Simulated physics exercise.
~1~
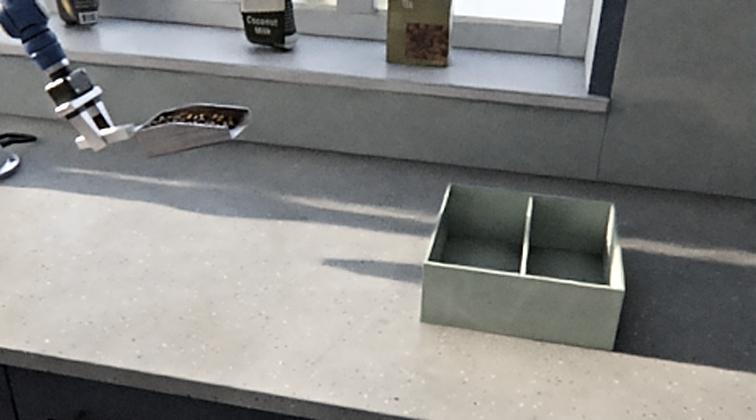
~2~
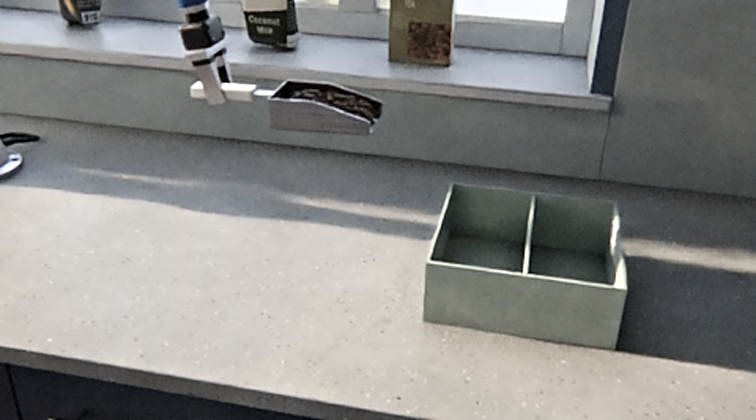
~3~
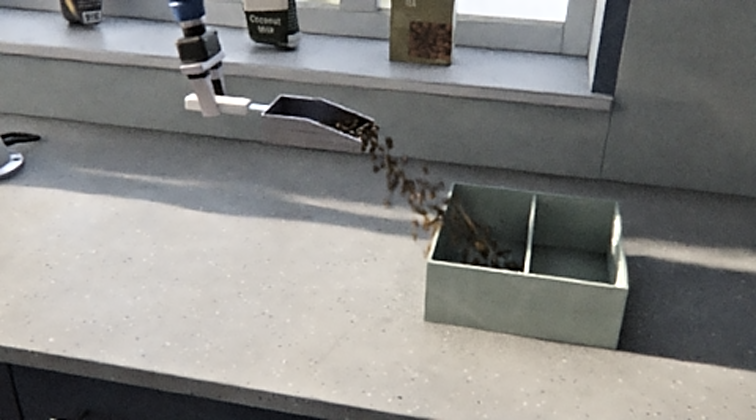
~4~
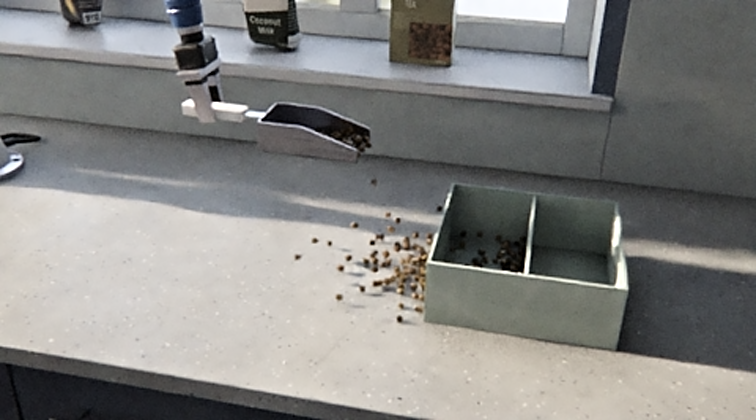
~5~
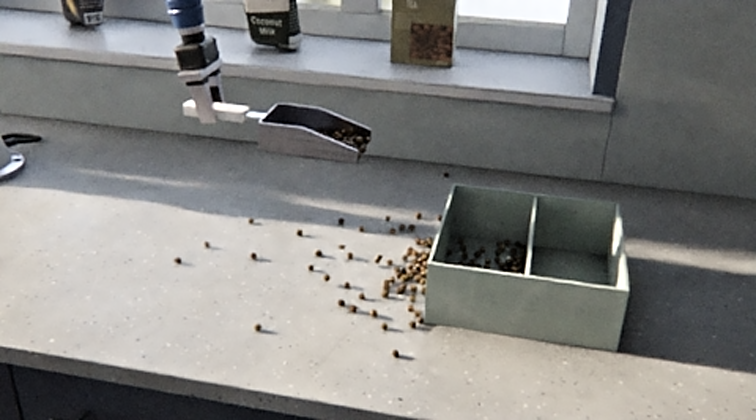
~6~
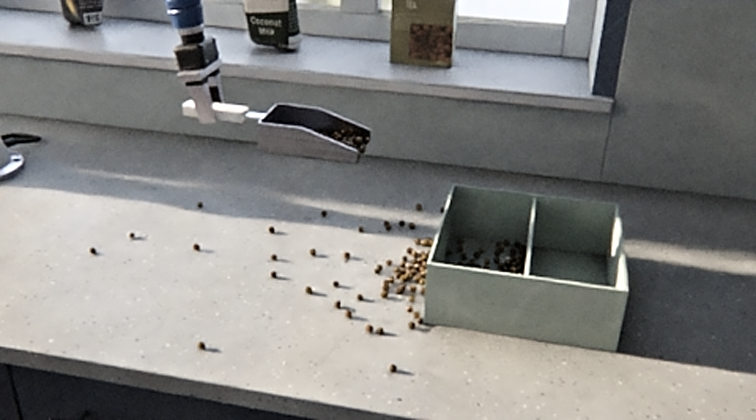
On a grey counter beneath a window, a robot arm carried a scoop of small brown beads rightward and tipped it toward a green divided box; some landed in the left compartment, many scattered across the counter, and some stayed in the scoop.
